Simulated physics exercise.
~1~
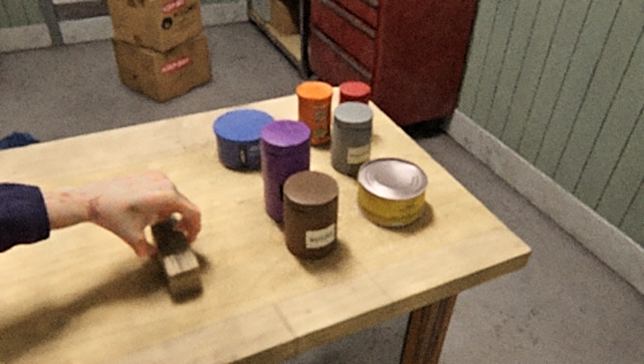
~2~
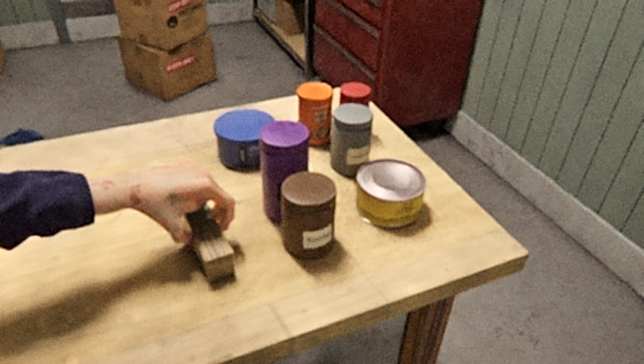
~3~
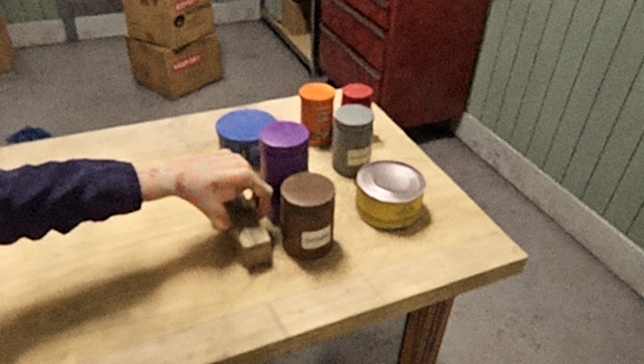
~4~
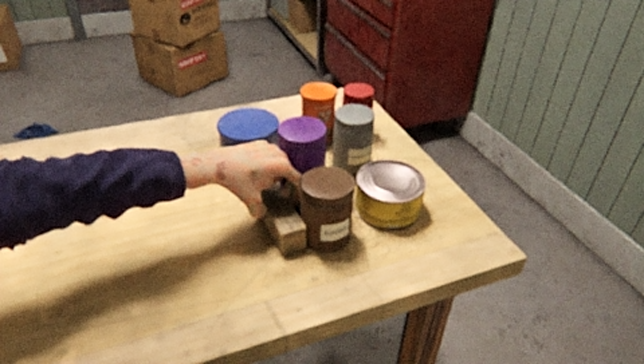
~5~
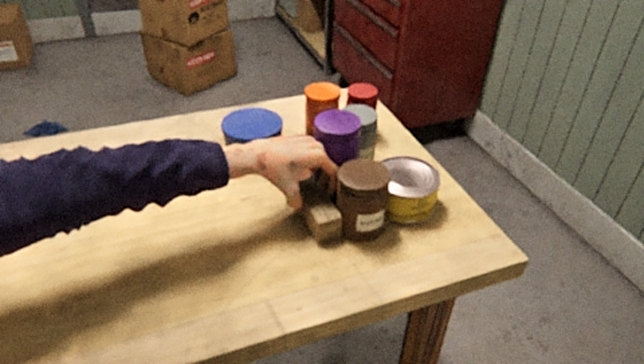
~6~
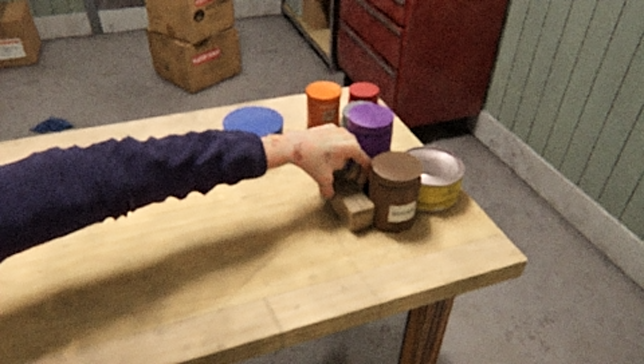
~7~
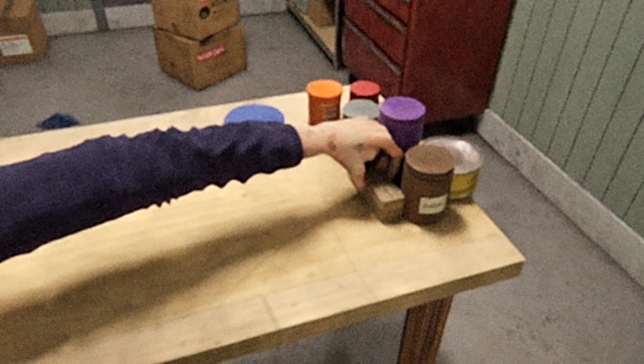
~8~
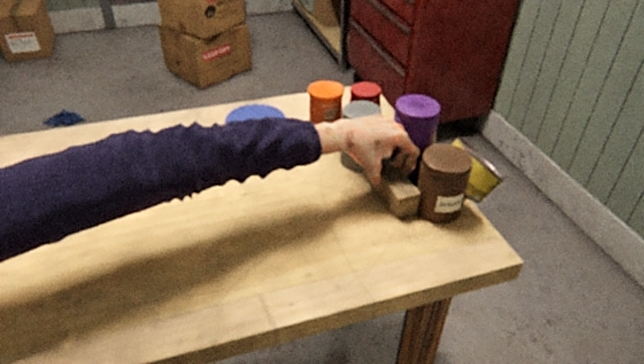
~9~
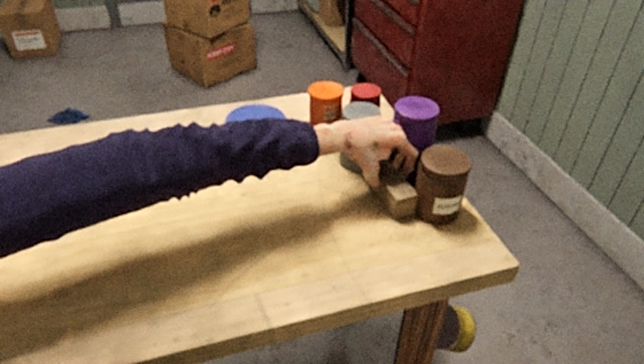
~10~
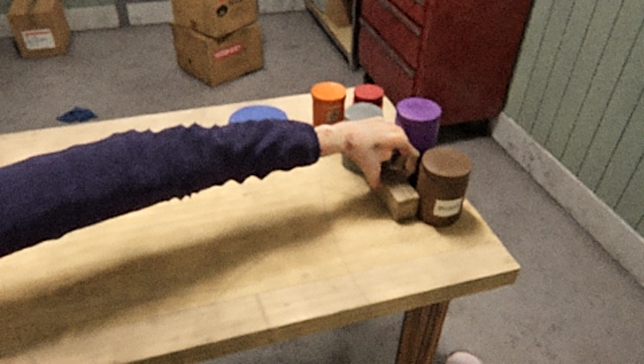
A hand pushes a block into jars, sliding them right until the yellow tub falls off.
